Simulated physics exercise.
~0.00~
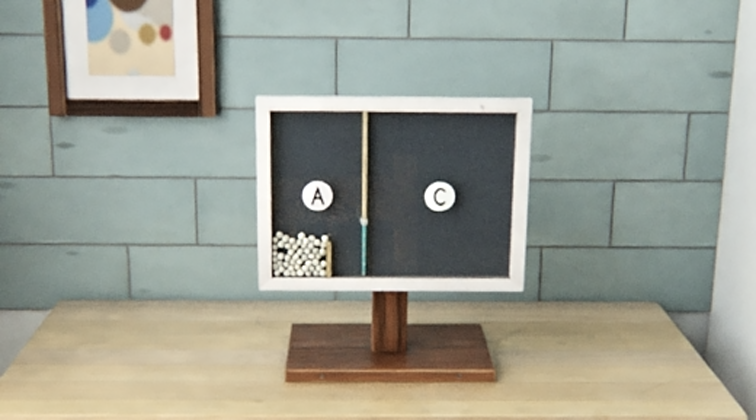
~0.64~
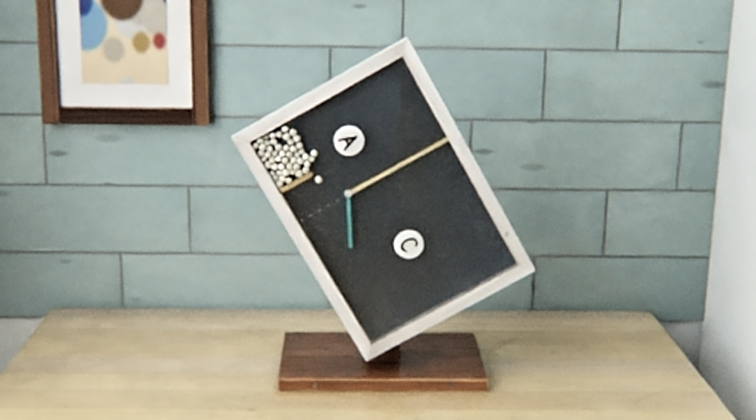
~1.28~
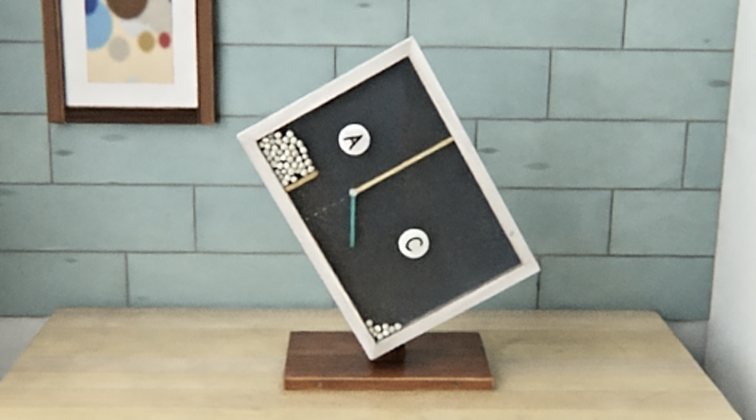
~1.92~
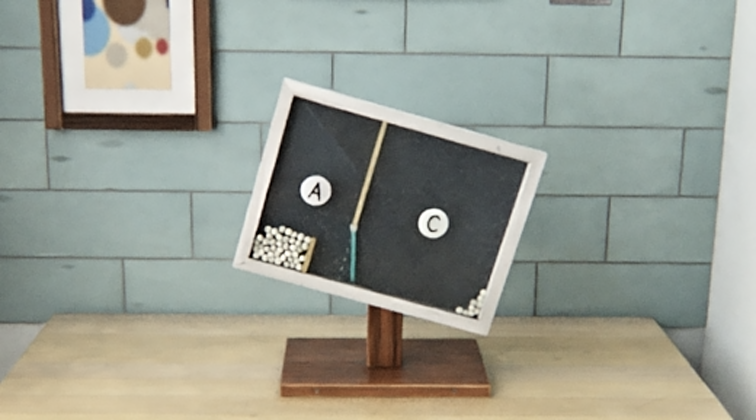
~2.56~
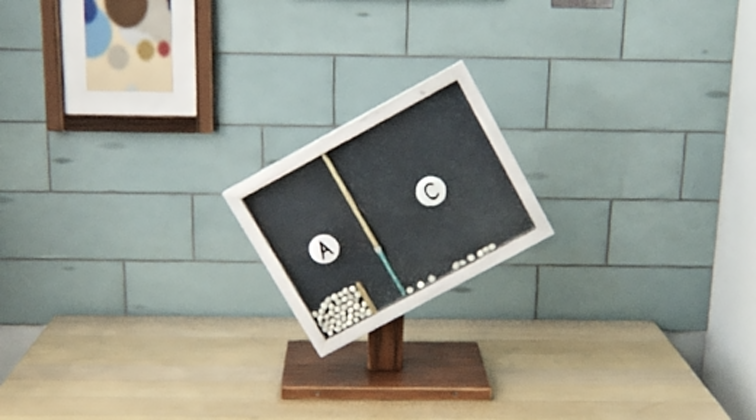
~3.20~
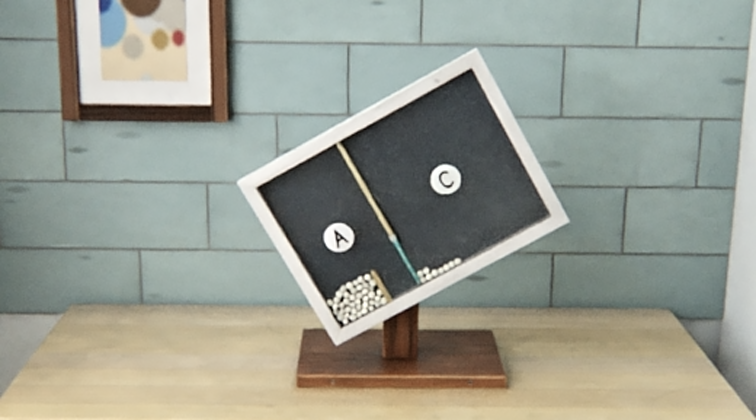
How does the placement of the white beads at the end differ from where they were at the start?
At the start all the beads were piled in the bottom left corner of side A. At the end most were still in the low corner of A, but a few lay on side C, up against the closed turquoise flap.
A white-framed case on a wooden stand tipped steeply clockwise, and some small white beads spilled from side A past the turquoise flap into C, before it swung back anticlockwise and stopped tilted, the flap shut, most beads in A and a few in C.
